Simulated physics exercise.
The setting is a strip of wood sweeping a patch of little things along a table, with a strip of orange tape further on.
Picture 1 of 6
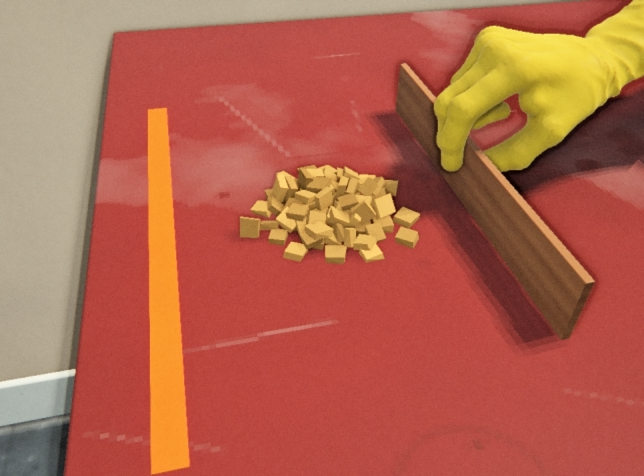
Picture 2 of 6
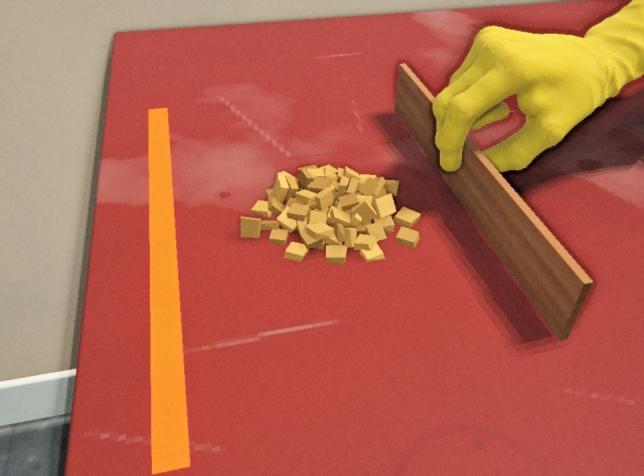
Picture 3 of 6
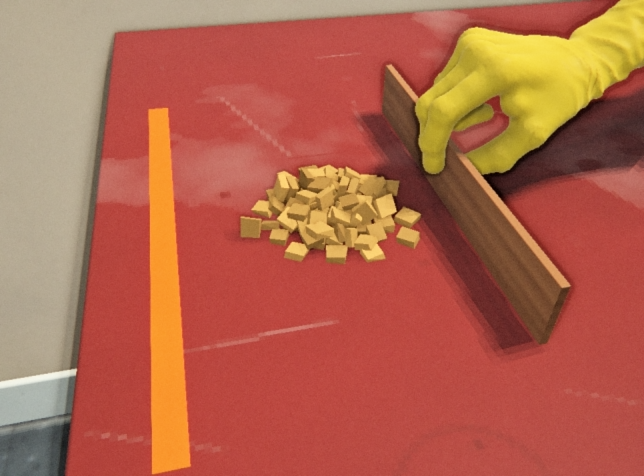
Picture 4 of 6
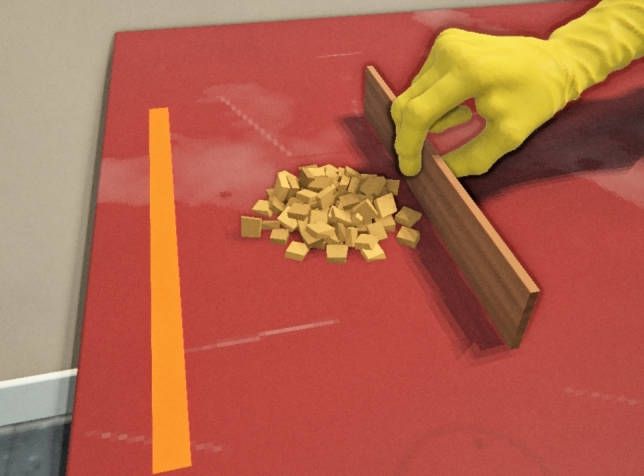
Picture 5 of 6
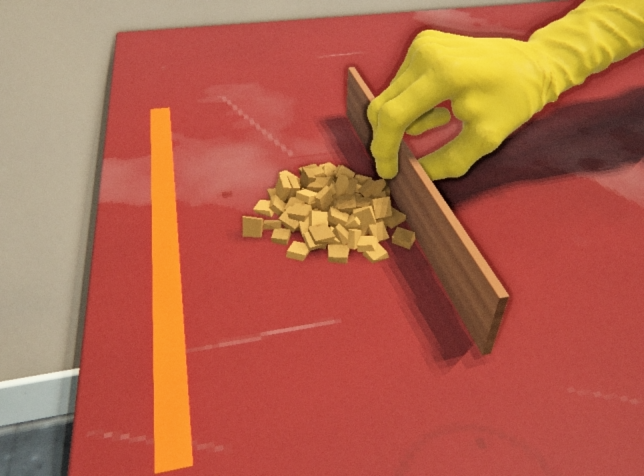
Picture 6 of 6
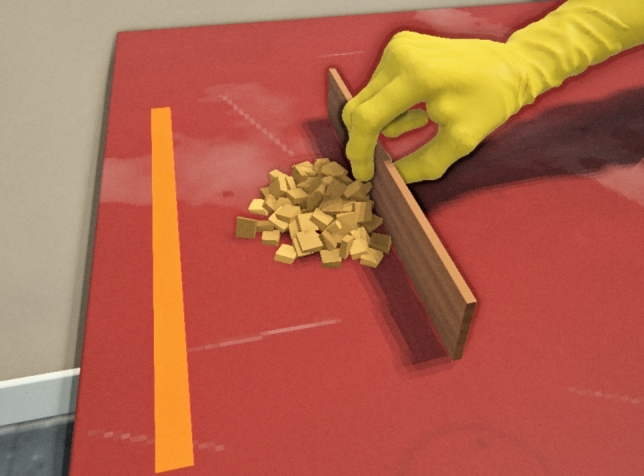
On a red tabletop marked with an orange strip of tape, a yellow-gloved hand holding a strip of wood upright moves it left to a heap of small tan squares, then pushes many of them slightly leftward.
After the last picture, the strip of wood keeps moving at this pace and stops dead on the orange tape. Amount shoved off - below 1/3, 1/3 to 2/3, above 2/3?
1/3 to 2/3.
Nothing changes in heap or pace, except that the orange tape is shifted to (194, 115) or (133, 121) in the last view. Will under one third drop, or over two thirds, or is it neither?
First try: Less than a third; second try: Beyond two thirds.
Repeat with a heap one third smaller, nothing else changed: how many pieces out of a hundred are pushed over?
Count per hundred: Around 40.
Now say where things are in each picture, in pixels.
In the first frame, strip of wood (559, 286), at rest; orange tape (158, 119), about two fingers from the edge; edge at (88, 247); the heap (324, 199), cereal squares.
In the second frame, strip of wood (558, 286).
In the third frame, strip of wood (537, 290); the heap (325, 199).
In the fourth frame, strip of wood (508, 295).
In the fifth frame, strip of wood (480, 299); the heap (325, 199), about a tenth pushed along.
In the sixth frame, strip of wood (450, 304); orange tape (161, 118); edge at (92, 246); the heap (315, 203), the larger part pushed along.
Just after the last frame, strip of wood still moving, near (261, 168); heap all on the table, its front near (139, 239).
A moment on, strip of wood stopped at the orange tape; heap roughly a third over the edge.
Further on, strip of wood stopped at the orange tape; heap roughly half over the edge.
When it is over, strip of wood stopped at the orange tape; heap roughly half over the edge.
